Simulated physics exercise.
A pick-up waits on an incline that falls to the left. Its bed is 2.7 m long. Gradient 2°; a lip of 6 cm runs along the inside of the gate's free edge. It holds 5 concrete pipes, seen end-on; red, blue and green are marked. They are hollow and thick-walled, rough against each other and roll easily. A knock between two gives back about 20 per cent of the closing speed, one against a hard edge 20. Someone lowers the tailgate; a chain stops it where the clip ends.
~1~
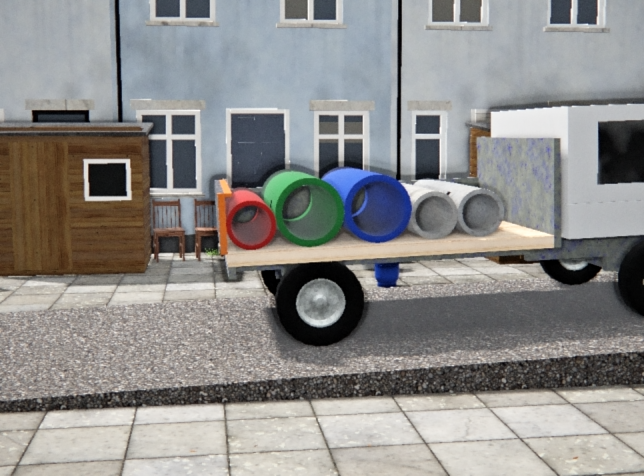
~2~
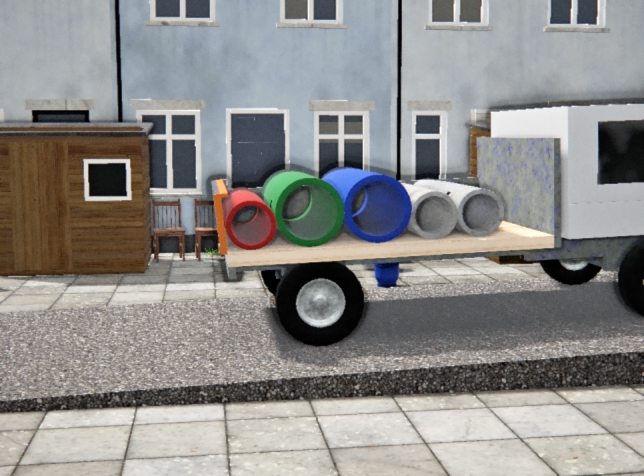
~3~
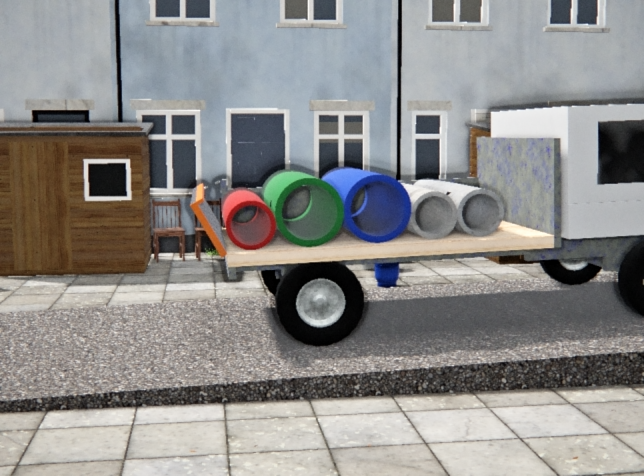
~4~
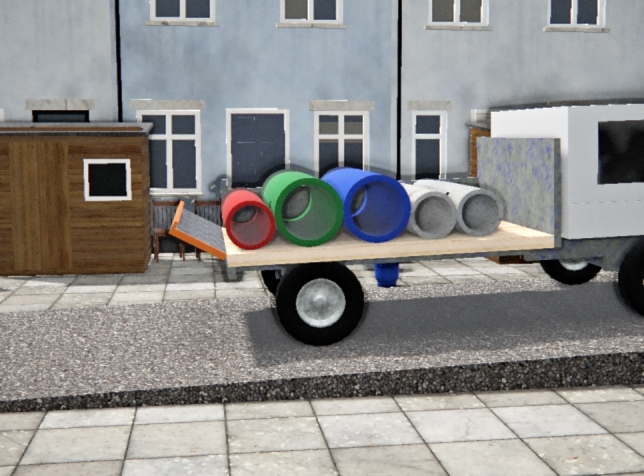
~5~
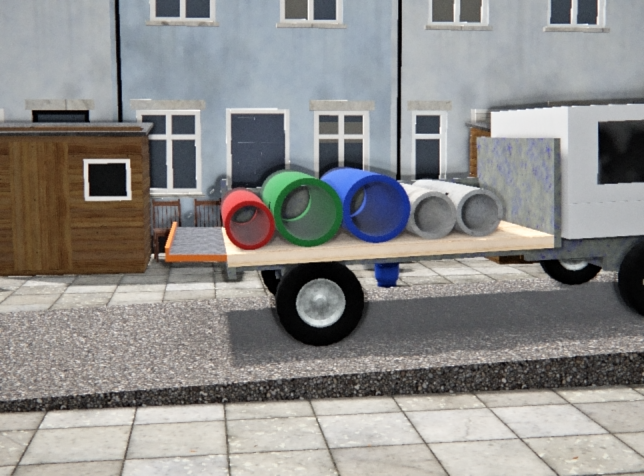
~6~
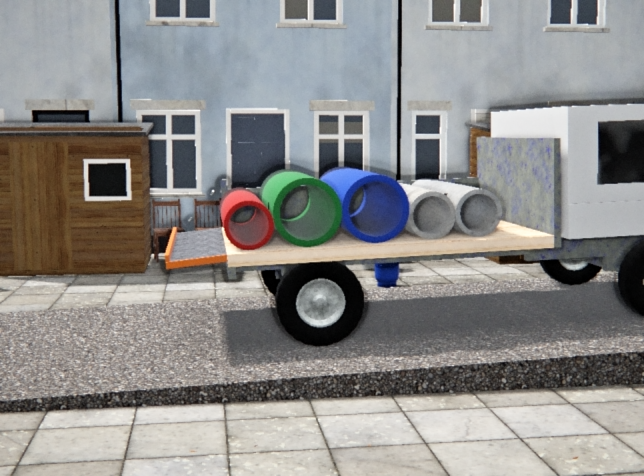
The footage shows a parked truck carrying a row of red, green, blue and pale pipes on its flat bed, as the orange-edged tailgate at the left swings down from upright to slightly below level while the pipes barely move.
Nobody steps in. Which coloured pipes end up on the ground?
Red remains aboard, blue remains aboard, green remains aboard.
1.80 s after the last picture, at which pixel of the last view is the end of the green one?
Near (277, 214).
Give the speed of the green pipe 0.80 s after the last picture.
Roughly 0.1 m/s.
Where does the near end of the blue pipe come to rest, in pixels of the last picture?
Around (313, 212).
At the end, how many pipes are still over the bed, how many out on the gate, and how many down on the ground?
In that order: 4, 1, 0.
Another 0.8 s on from the last picture, red is on the bed, 10 cm short of the hinge, rolling left; blue is on the bed, 115 cm short of the hinge, rolling left; green is on the bed, 60 cm short of the hinge, rolling left; 0 of 5 are out.
Another 1.8 s on from the last picture, red is on the gate, 10 cm past the hinge, rolling left; blue is on the bed, 95 cm short of the hinge, rolling left; green is on the bed, 40 cm short of the hinge, rolling left; 0 of 5 are out.
In the end (3.0 s after the last picture), red is on the gate, 30 cm past the hinge; blue is on the bed, 70 cm short of the hinge; green is on the bed, 15 cm short of the hinge; 0 of 5 are out.
